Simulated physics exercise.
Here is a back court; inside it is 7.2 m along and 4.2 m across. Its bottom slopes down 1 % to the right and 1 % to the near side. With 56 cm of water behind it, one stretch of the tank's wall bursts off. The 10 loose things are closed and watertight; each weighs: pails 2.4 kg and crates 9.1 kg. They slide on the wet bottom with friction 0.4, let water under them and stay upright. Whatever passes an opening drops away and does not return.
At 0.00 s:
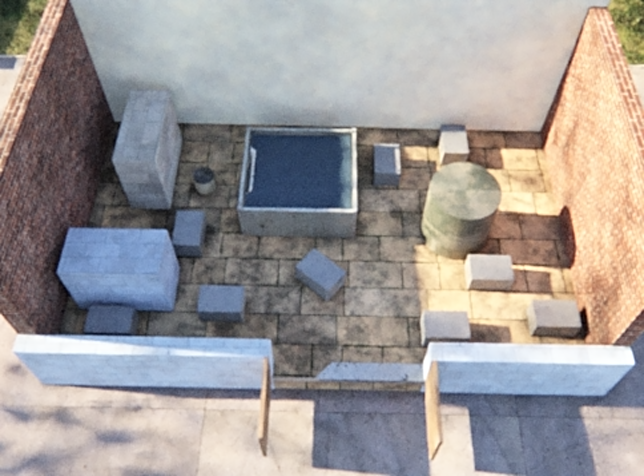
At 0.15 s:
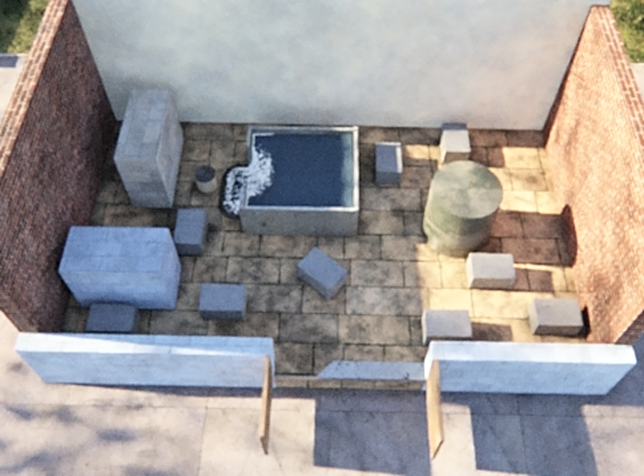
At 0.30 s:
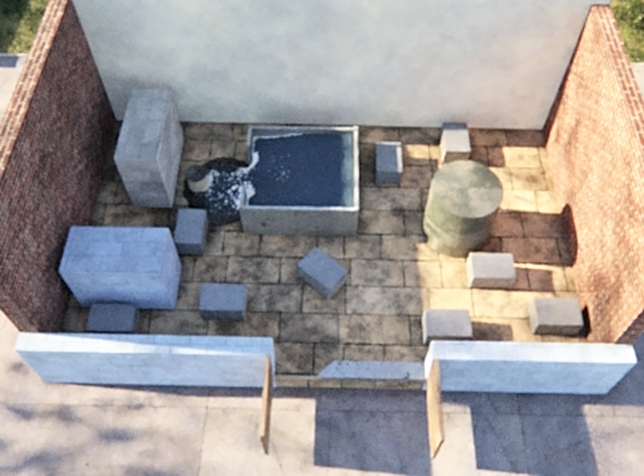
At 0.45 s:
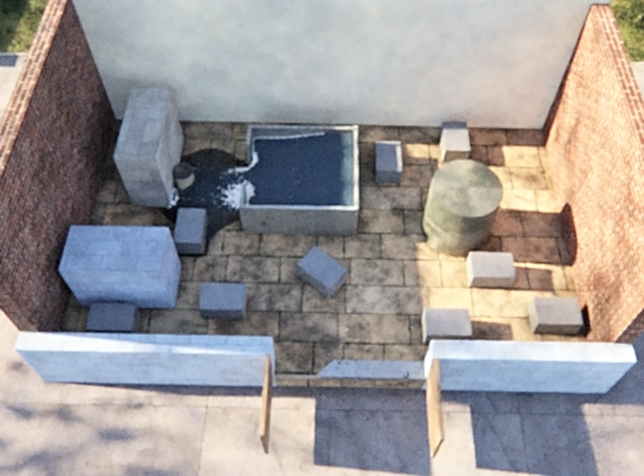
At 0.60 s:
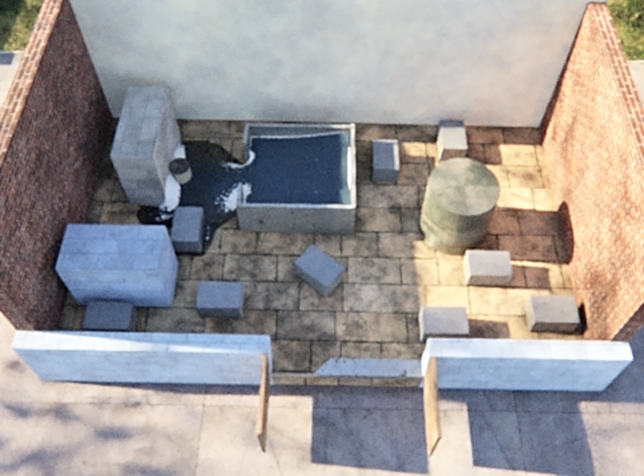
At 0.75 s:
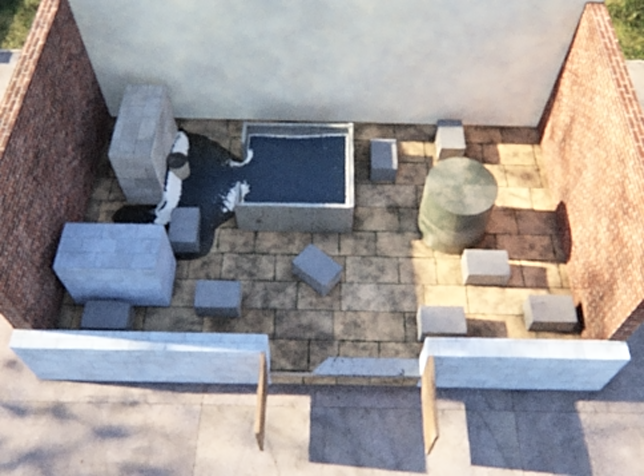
In the video, dark water pours through the left side of a rectangular tank in a walled court, spreads across the paving around a small pail, shifting it slightly left, and reaches the nearby pale blocks with white foam.
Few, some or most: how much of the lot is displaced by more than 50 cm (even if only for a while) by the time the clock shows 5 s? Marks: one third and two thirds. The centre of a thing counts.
That comes to between one and two thirds.
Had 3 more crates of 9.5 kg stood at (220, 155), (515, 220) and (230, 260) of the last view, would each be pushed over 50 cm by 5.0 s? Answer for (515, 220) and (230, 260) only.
In turn: Under, past it.
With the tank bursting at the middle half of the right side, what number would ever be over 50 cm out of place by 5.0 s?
In that case 4 of them.
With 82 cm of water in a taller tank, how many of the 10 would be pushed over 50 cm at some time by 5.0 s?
In that case 4 of them.
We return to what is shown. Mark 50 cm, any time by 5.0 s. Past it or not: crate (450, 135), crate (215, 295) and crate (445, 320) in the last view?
In turn: More, over, under.
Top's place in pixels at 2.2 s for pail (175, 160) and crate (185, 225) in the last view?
Around (258, 115) and (205, 241).
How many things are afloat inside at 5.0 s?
I count 1.
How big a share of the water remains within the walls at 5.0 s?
Some 100 per cent remains.
After 1.1 s 0 of 10 are over 50 cm from their spots; 1 afloat.
After 2.2 s 1 of 10 are over 50 cm from their spots; 1 afloat.
After 3.5 s 2 of 10 are over 50 cm from their spots; 1 afloat.
After 5.0 s 4 of 10 are over 50 cm from their spots, and 4 have been at some point; 1 afloat.
